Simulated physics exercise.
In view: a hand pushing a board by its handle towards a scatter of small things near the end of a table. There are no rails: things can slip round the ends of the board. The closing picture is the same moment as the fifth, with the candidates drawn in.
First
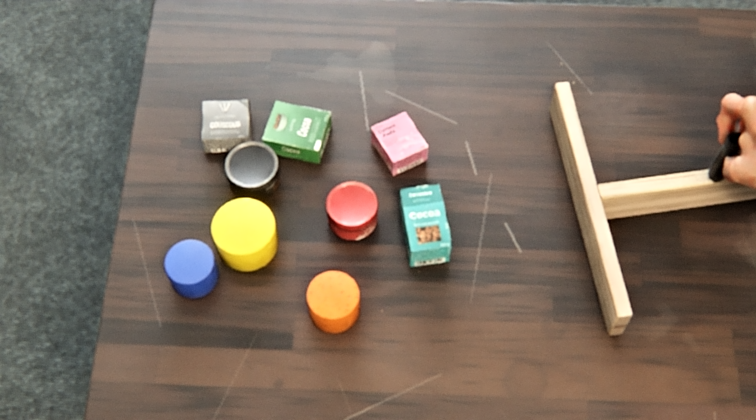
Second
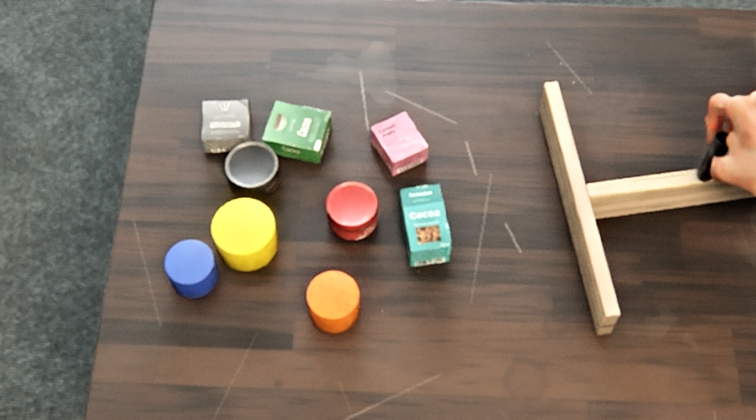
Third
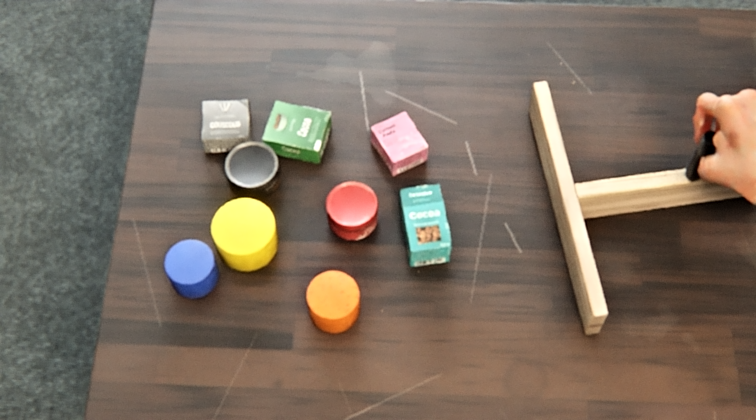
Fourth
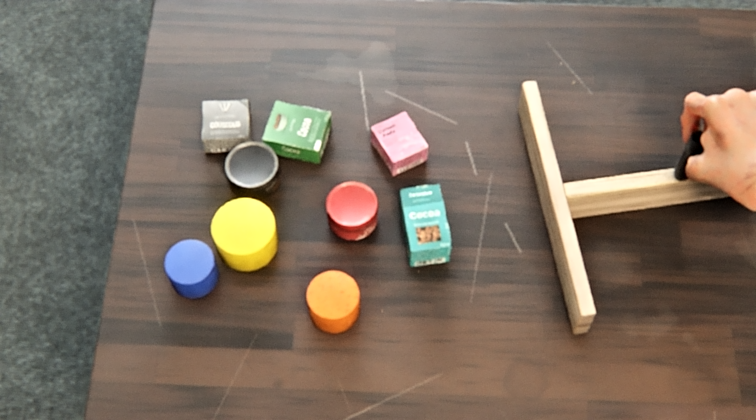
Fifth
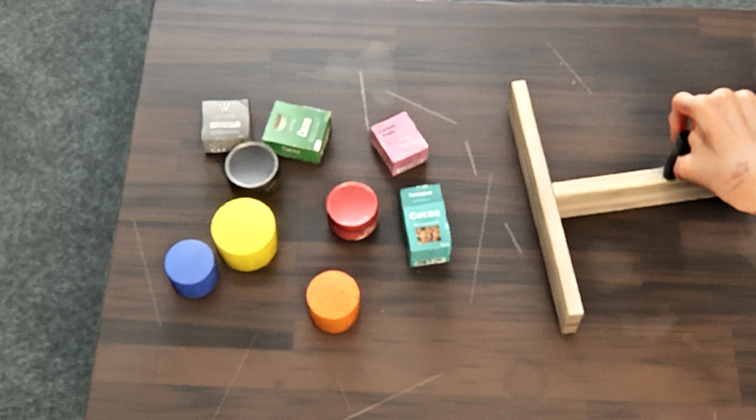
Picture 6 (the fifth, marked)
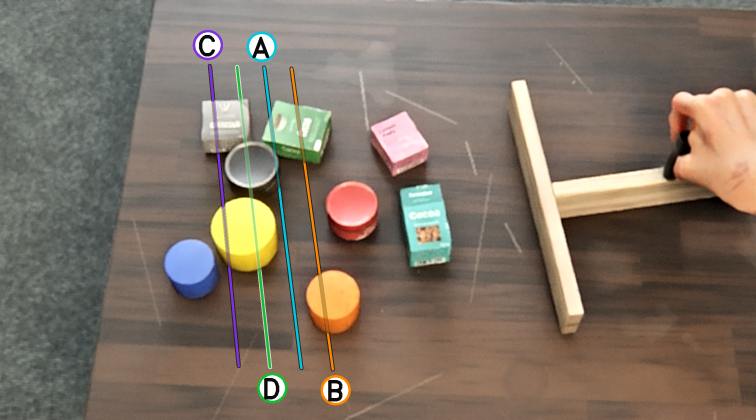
A hand at the right edge grips the dark handle of a T-shaped wooden board on a dark, scratched wood-grain table, seen from above with grey carpet along the left. Grey, green, pink and turquoise boxes sit with blue, yellow, red, orange and black round tubs left of the board. The hand slides the board steadily leftward a short way, while the scattered things and the view stay still.
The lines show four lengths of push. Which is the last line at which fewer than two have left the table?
The farthest such stop is C.
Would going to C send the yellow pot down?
No.
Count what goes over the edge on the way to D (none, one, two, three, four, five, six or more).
One.
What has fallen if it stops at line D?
It is the grey packet.
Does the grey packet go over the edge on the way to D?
By then, yes.
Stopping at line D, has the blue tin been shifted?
Yes.
On the marked copy, A at (281, 207); B at (311, 208); C at (223, 205); D at (252, 206).
Taking C. A third of the way, board (429, 187); pink box (389, 144); turquoise packet (404, 226).
Two thirds of the way, board (311, 183); grey packet (174, 125); blue tin (165, 293).
When it is over, board (224, 180); grey packet over the edge; green packet (144, 123); one fallen.
As for the rest, A is within the limit but short; B is within the limit but short; D is within the limit but short.
